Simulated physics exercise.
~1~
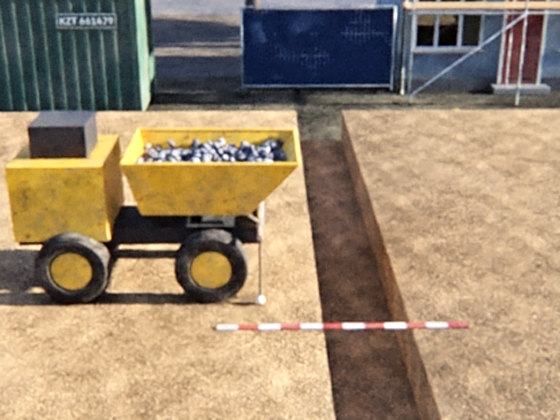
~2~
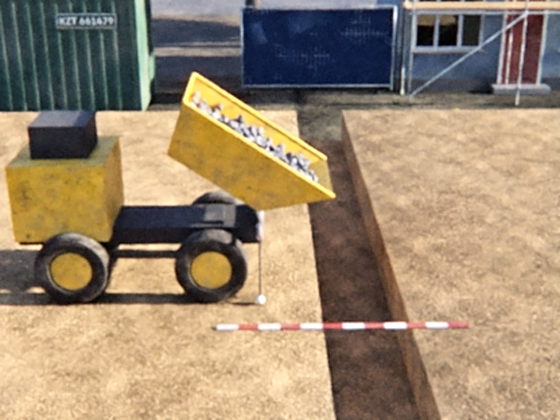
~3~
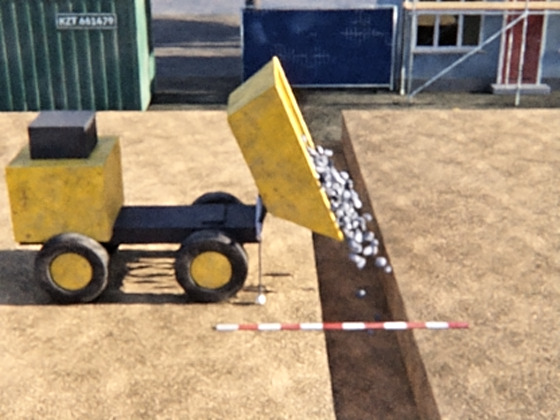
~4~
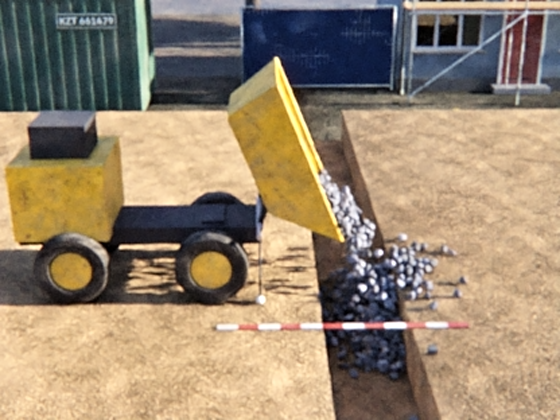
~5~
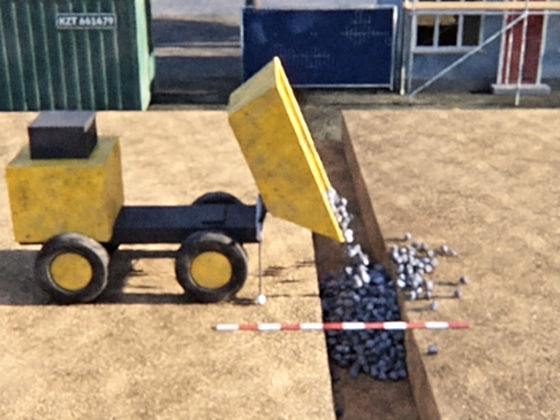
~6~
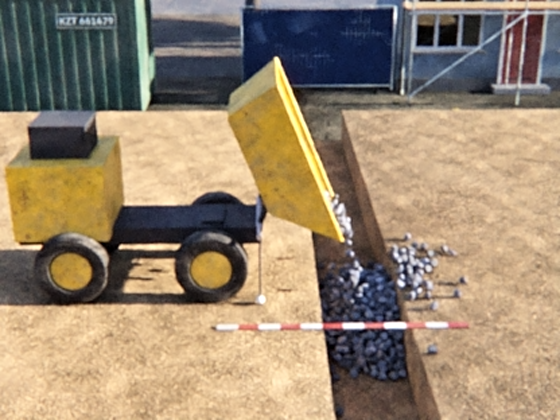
The video shows a small yellow dumper on sandy ground tipping its raised body steeply to the right, pouring grey stones into a trench beside a striped staff. Most stones pile up in the trench, some scatter beyond its far edge, and a few remain at the body's lip.
